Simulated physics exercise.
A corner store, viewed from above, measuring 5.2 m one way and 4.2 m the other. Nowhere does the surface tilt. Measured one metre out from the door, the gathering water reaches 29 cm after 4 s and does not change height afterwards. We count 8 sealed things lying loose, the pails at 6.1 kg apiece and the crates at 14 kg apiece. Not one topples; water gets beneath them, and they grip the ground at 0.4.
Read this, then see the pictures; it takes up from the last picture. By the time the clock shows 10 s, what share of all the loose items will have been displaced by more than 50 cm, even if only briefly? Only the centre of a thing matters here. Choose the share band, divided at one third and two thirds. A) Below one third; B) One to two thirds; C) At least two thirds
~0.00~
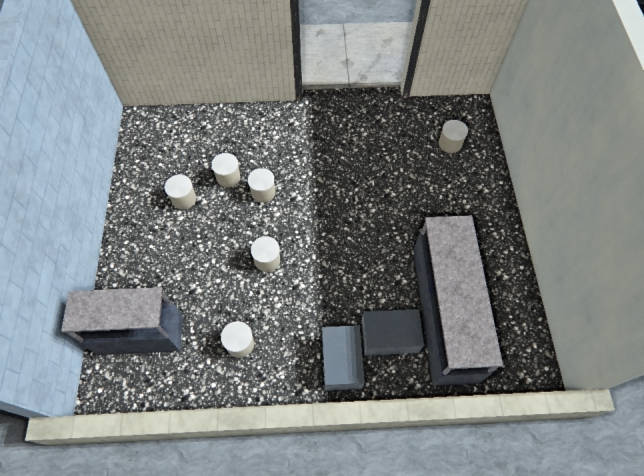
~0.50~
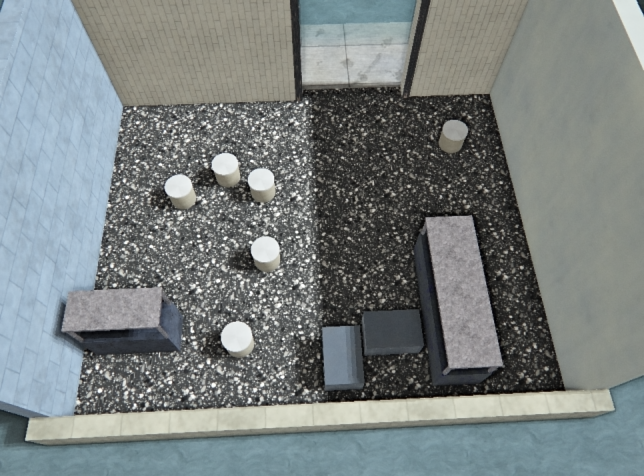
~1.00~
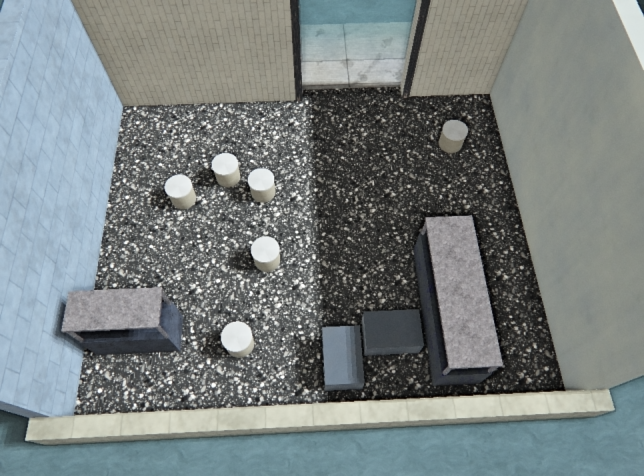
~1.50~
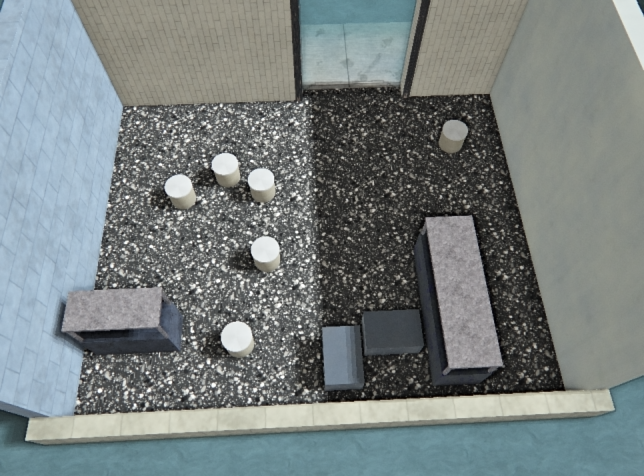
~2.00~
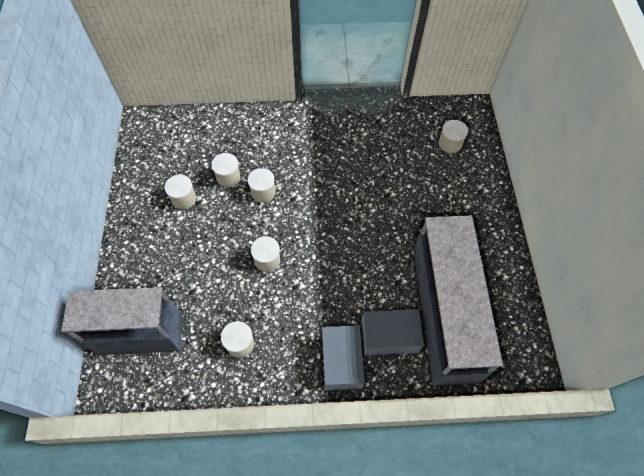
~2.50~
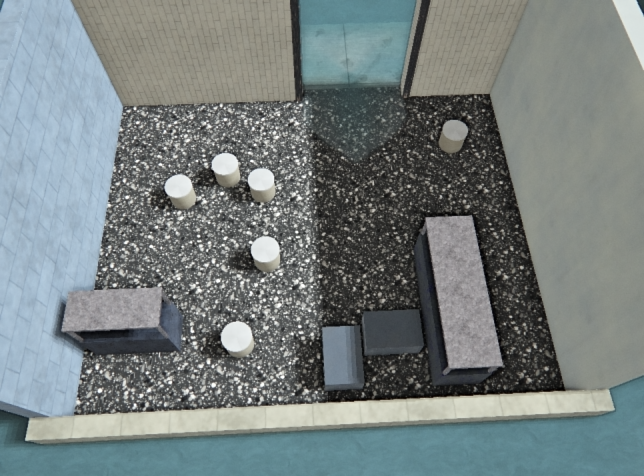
Answer: B.
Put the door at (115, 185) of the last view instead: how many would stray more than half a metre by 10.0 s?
That gives 7 of them.
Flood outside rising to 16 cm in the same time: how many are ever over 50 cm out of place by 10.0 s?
That would make 2 of them.
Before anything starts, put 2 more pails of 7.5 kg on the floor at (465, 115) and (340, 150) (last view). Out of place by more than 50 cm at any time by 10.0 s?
In that order: Under, past it.
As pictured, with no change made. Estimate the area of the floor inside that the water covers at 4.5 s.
Close to 9.5 m2, I'd say.
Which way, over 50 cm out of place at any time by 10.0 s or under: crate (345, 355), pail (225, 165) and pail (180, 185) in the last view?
Taking them in that order, the first is beyond the limit, the second within the limit and the third within the limit.
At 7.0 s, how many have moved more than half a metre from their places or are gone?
The count is 4.
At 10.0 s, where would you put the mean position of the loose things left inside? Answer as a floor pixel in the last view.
Close to pixel (234, 261).
After 3.5 s 0 of 8 are over 50 cm from their spots; 0 afloat.
After 4.5 s 0 of 8 are over 50 cm from their spots; 0 afloat.
After 7.0 s 4 of 8 are over 50 cm from their spots; 3 afloat.
After 10.0 s 4 of 8 are over 50 cm from their spots, and 5 have been at some point; 5 afloat.
